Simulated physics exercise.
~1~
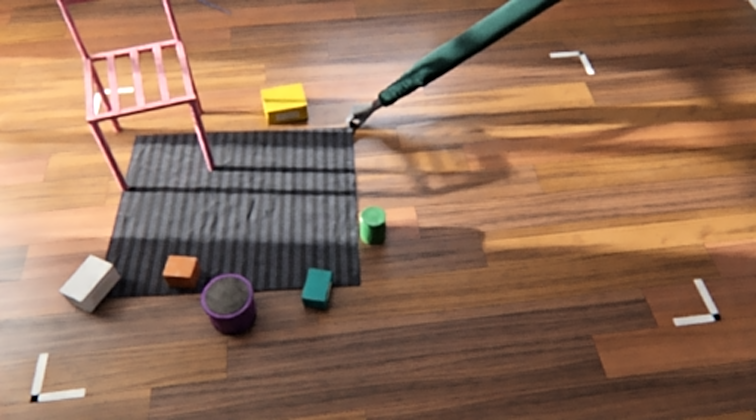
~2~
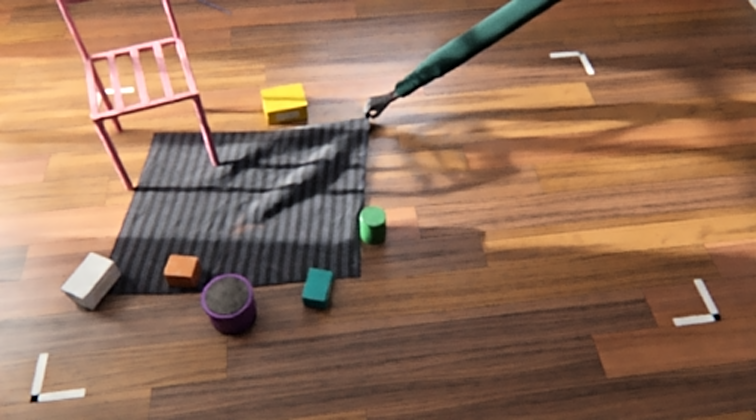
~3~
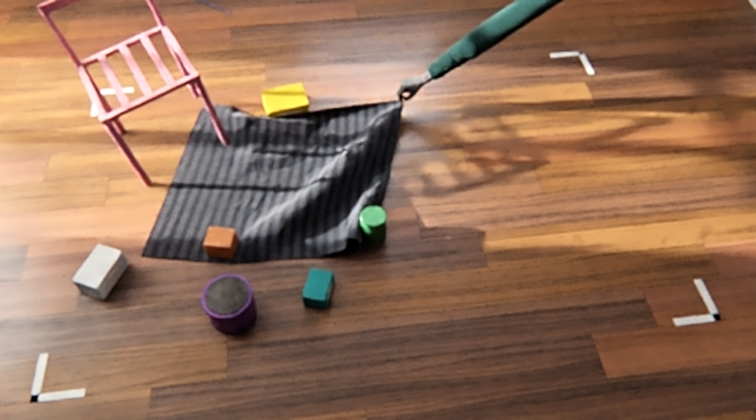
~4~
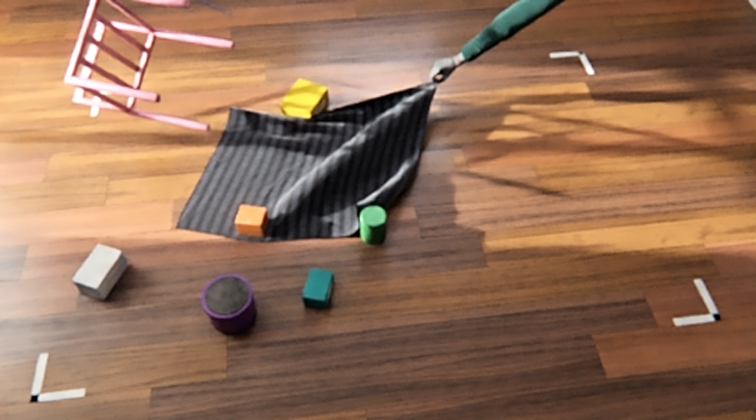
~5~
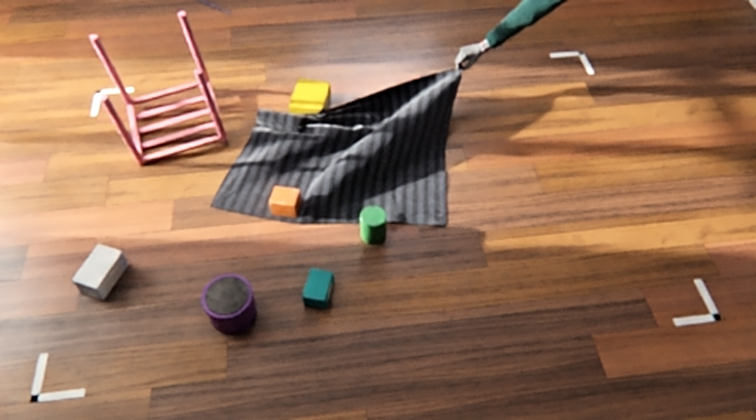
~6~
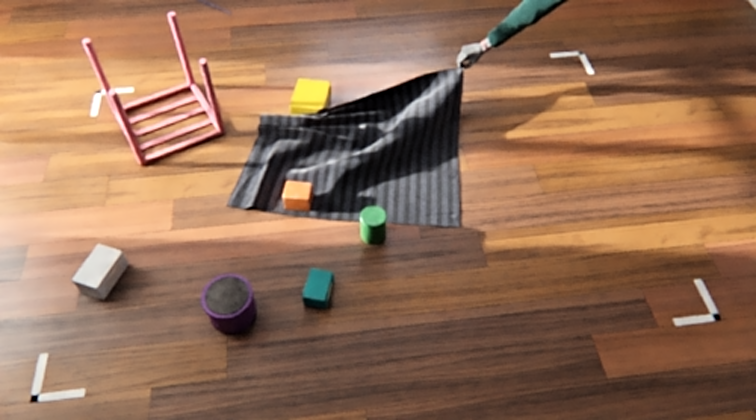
A green arm drags the dark striped sheet right, tipping over the pink chair.
